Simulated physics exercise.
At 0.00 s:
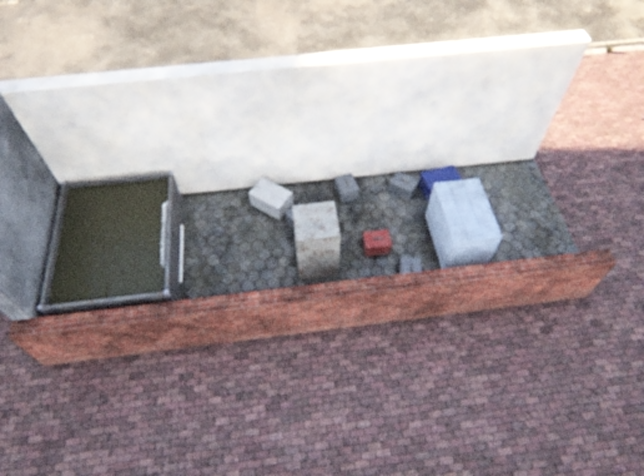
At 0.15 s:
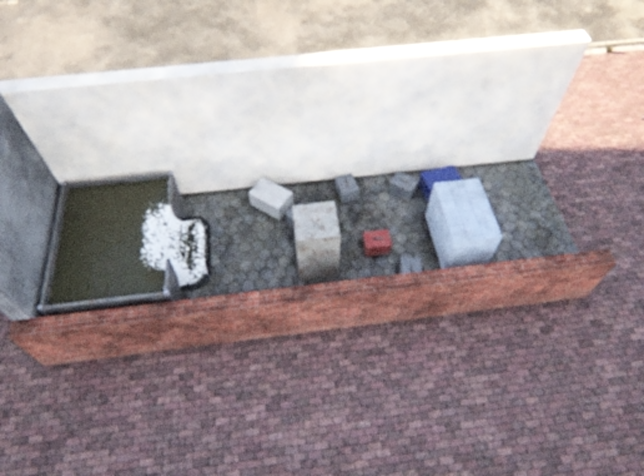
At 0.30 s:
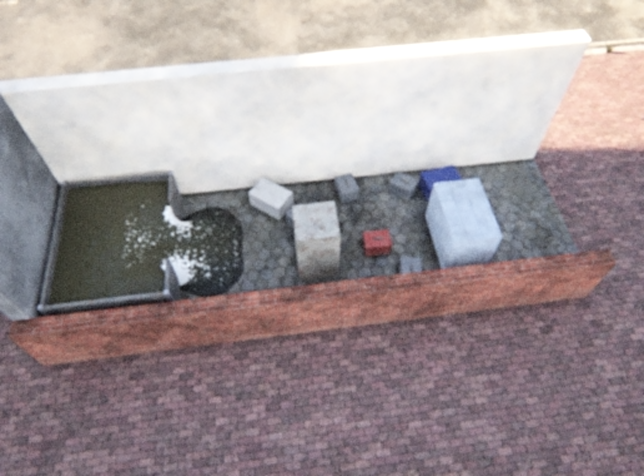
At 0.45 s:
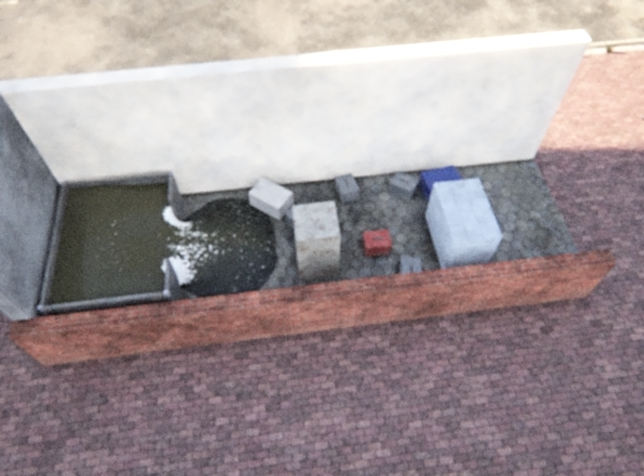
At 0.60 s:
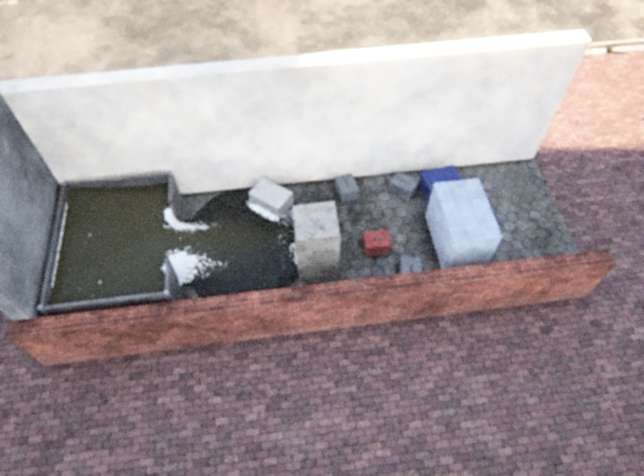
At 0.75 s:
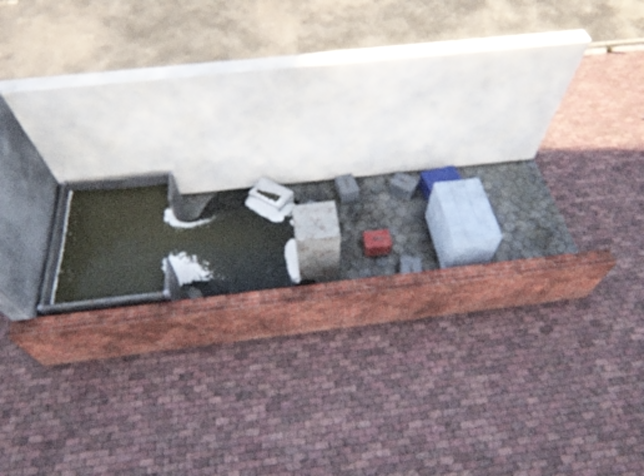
Water pours through a gap in the tank's right side and spreads around the nearest blocks.
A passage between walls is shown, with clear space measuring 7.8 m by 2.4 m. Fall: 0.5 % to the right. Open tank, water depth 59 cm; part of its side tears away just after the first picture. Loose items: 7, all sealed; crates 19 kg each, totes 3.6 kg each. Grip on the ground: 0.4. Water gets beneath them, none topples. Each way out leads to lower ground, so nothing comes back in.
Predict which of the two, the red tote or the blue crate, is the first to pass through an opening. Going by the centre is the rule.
The first through is the blue one.
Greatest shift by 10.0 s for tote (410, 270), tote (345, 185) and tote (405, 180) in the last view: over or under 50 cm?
Item one below the mark, item two above the mark, item three above the mark.
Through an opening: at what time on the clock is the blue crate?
3.0 s or so.
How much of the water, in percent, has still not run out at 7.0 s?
Still held: Near 66 %.
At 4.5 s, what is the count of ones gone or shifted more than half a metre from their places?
I make it 6 by then.
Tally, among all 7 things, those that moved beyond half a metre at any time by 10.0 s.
By my tally, 6.
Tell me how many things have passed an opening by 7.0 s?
Total: 6.
After 2.0 s the red tote is near (401, 238), 0.4 m from its start, afloat; the blue crate is near (450, 174), 0.2 m from its start, aground; 0 of 7 are out; 6 afloat.
After 4.5 s the red tote is near (481, 187), 2.0 m from its start, afloat; the blue crate has gone out (at 3.0 s); 5 of 7 are out; 2 afloat.
After 7.0 s the red tote has gone out (at 5.3 s); the blue crate has gone out (at 3.0 s); 6 of 7 are out; 1 afloat.
After 10.0 s the red tote has gone out (at 5.3 s); the blue crate has gone out (at 3.0 s); 6 of 7 are out; 1 afloat.
